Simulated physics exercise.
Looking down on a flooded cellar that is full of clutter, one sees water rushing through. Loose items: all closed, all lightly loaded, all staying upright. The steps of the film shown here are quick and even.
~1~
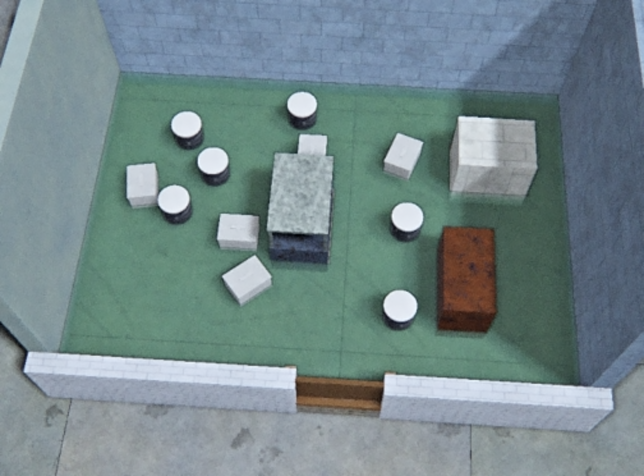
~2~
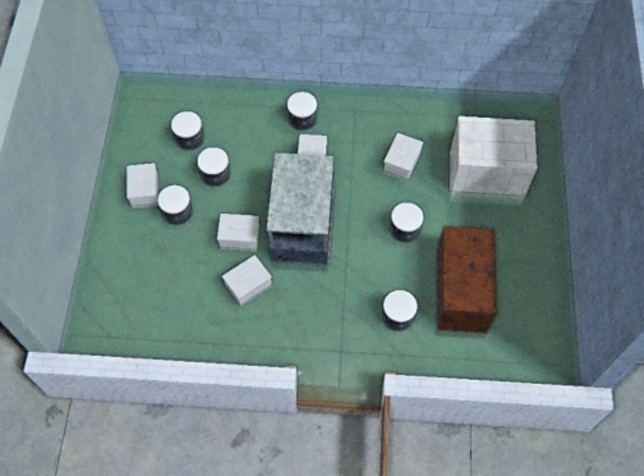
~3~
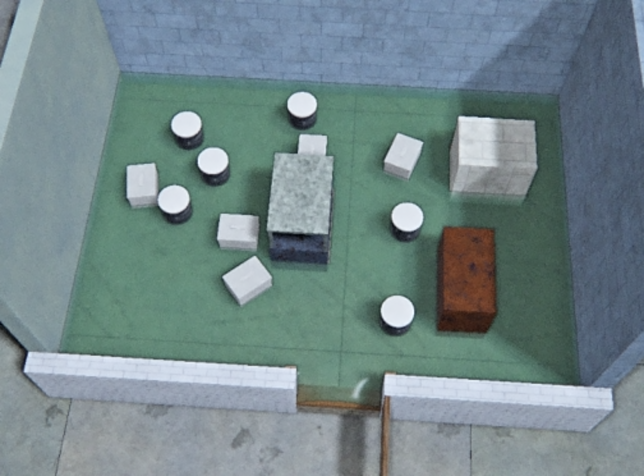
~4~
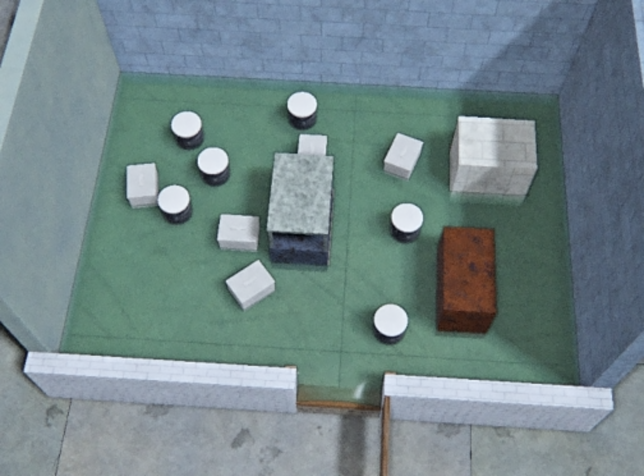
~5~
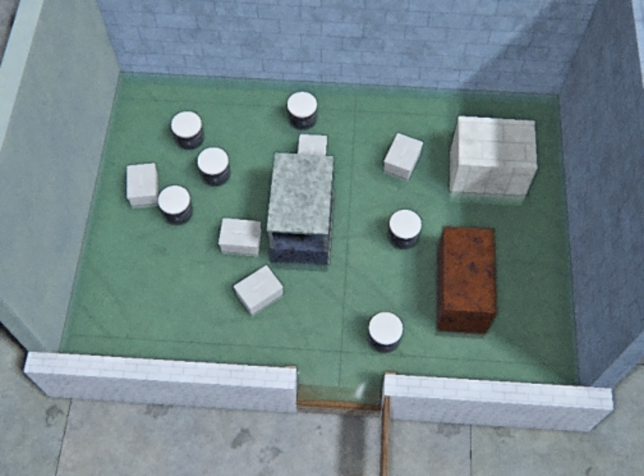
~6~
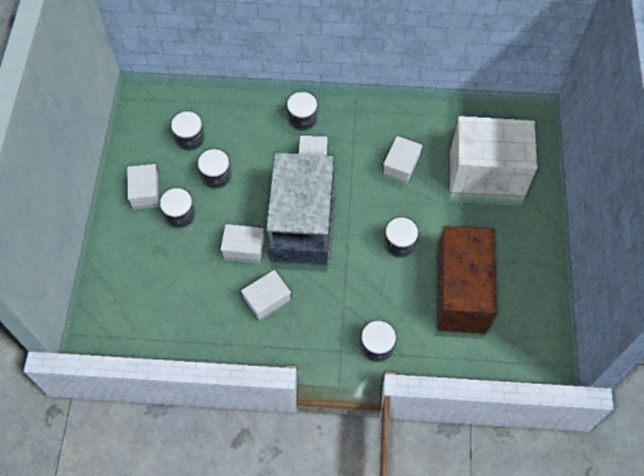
Round, white-topped containers and pale boxes float in a flooded, green-floored walled room, seen from a fixed view high above. A grey block stands near the middle, with a rust-brown block and a large whitish one at right. The brown gate in the front wall opens outward, then the nearest round container drifts forward and left toward the gap, the nearest box slides right and forward, and a few others shift slightly.
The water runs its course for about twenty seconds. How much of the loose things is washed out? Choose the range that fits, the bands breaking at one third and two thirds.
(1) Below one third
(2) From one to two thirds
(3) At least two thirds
(2) From one to two thirds.
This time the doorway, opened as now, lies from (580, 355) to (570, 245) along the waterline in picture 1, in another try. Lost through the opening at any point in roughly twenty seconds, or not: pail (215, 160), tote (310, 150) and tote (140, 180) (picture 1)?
Taking each in turn, I'd say stuck within, carried off and stuck within.
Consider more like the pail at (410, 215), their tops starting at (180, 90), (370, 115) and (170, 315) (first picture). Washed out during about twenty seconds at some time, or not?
In turn: No, stays, through.
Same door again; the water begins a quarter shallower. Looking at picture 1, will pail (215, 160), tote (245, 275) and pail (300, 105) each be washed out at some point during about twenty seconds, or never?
The first one never leaves, the middle one exits, the final one never leaves.
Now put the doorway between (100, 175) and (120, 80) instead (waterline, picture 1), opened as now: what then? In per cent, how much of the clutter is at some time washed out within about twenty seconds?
80 per cent or so.
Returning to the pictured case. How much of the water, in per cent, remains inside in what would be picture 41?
Roughly 62 percent.
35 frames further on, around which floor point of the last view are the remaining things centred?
Mean position: About (272, 261).
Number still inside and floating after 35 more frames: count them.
Exactly 7 of them.
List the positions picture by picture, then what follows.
The first picture shows a pail at (400, 305) floats; a tote at (247, 276) floats; 0 of 11 have shifted.
The second picture shows a pail at (400, 306) floats; a tote at (247, 276) floats; 0 of 11 have shifted.
The third picture shows a pail at (398, 311) floats, close to its start; a tote at (247, 277) floats; 1 of 11 have shifted.
The fourth picture shows a pail at (391, 320), afloat, close to its start; a tote at (250, 281), afloat, close to its start; 2 of 11 have shifted.
The fifth picture shows a pail at (386, 328) floats, close to its start; a tote at (258, 287) floats, close to its start; 4 of 11 have shifted.
The sixth picture shows a pail at (379, 337), afloat, a stride from its start; a tote at (266, 291), afloat, close to its start; 4 of 11 have shifted.
A moment on, 1 of 11 are out; 10 afloat.
Next, 4 of 11 are out; 7 afloat.
Later, 4 of 11 are out; 7 afloat.
In the end, 6 of 11 are out; 5 afloat.
